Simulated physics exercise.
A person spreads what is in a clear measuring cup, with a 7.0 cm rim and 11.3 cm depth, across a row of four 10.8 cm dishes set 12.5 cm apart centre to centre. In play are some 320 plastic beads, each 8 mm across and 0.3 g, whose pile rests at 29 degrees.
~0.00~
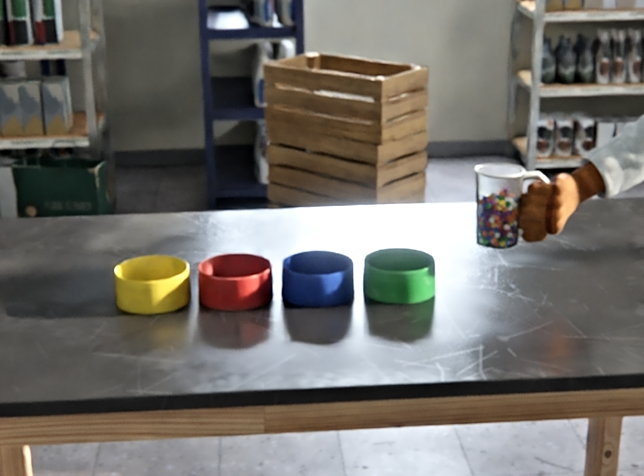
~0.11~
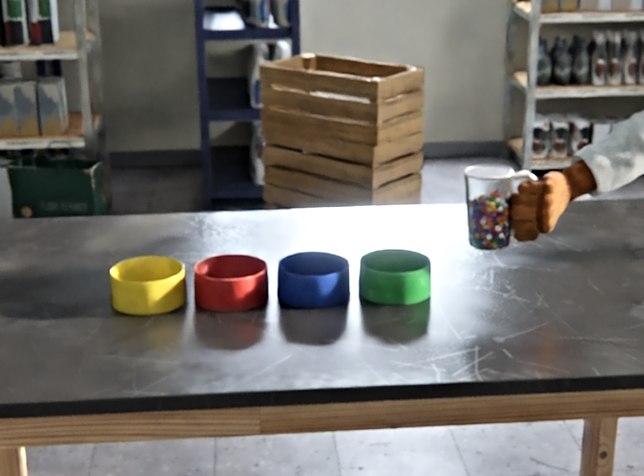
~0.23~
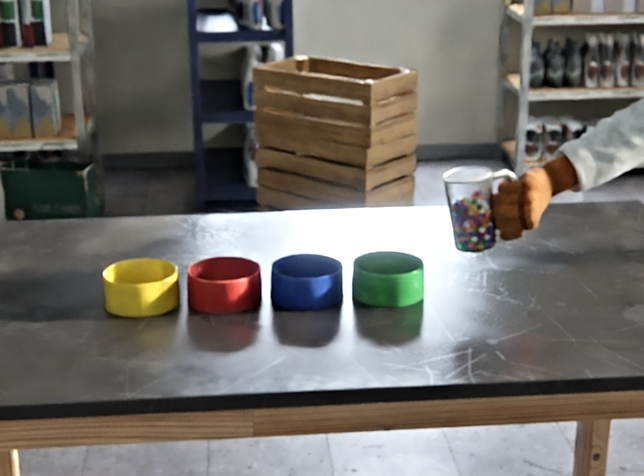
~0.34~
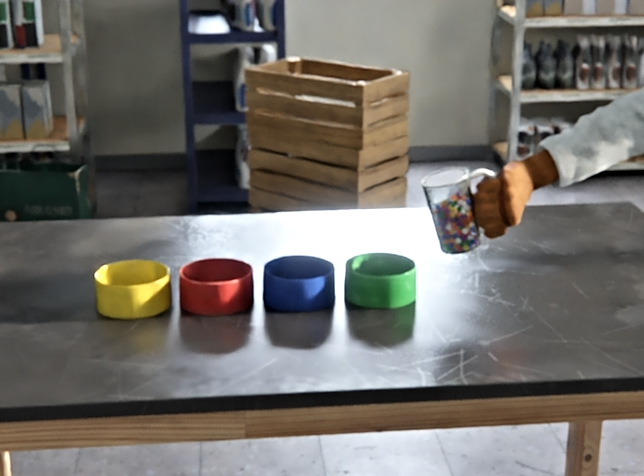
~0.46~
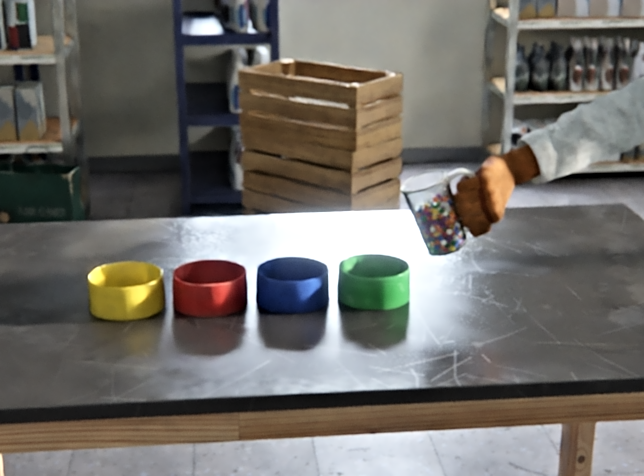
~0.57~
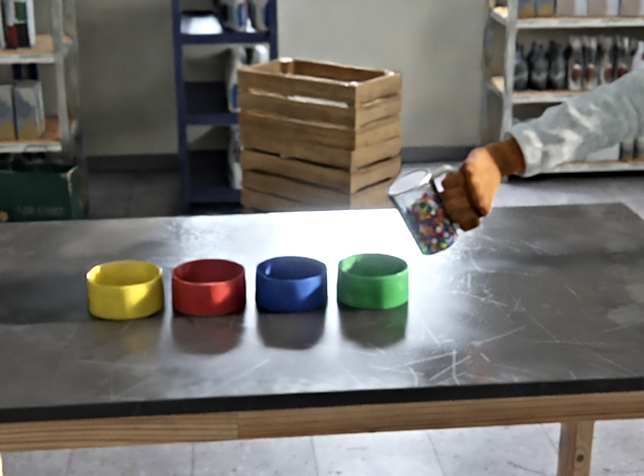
Gloved hand moving a clear cup of colourful beads leftward above a table, gradually tilting it near four coloured dishes.
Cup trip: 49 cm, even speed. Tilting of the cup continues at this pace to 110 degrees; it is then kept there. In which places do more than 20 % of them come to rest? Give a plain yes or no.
Red - yes, blue - no, green - no, yellow - no, counter - no.
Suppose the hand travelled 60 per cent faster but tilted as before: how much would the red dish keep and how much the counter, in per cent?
Shares: Red 0, counter 10.
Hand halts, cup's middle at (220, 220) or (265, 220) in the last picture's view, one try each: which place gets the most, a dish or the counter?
First try: Red; second try: Red.
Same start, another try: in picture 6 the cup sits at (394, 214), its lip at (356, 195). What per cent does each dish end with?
Final shares - red 0 %, blue 0 %, green 0 %, yellow 90 %.
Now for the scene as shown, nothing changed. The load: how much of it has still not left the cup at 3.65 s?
Around 0 in a hundred.
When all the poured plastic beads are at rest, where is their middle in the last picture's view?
Centre at rest, approx.: (198, 292) px.
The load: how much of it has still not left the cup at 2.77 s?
I reckon around 5 per cent.
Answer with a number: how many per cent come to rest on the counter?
Estimate: Close to 10 %.
After 1.89 s, tilt 97 degrees; cup holds 100 %.
After 2.77 s, tilt 110 degrees; cup holds 5 %, red 85 %.
Then, at 3.65 s, tilt 110 degrees; cup holds 0 %, red 85 %, yellow 5 %.
By 4.0 s all is still; red 85 %, blue 0 %, green 0 %, yellow 5 %, counter 10 %.
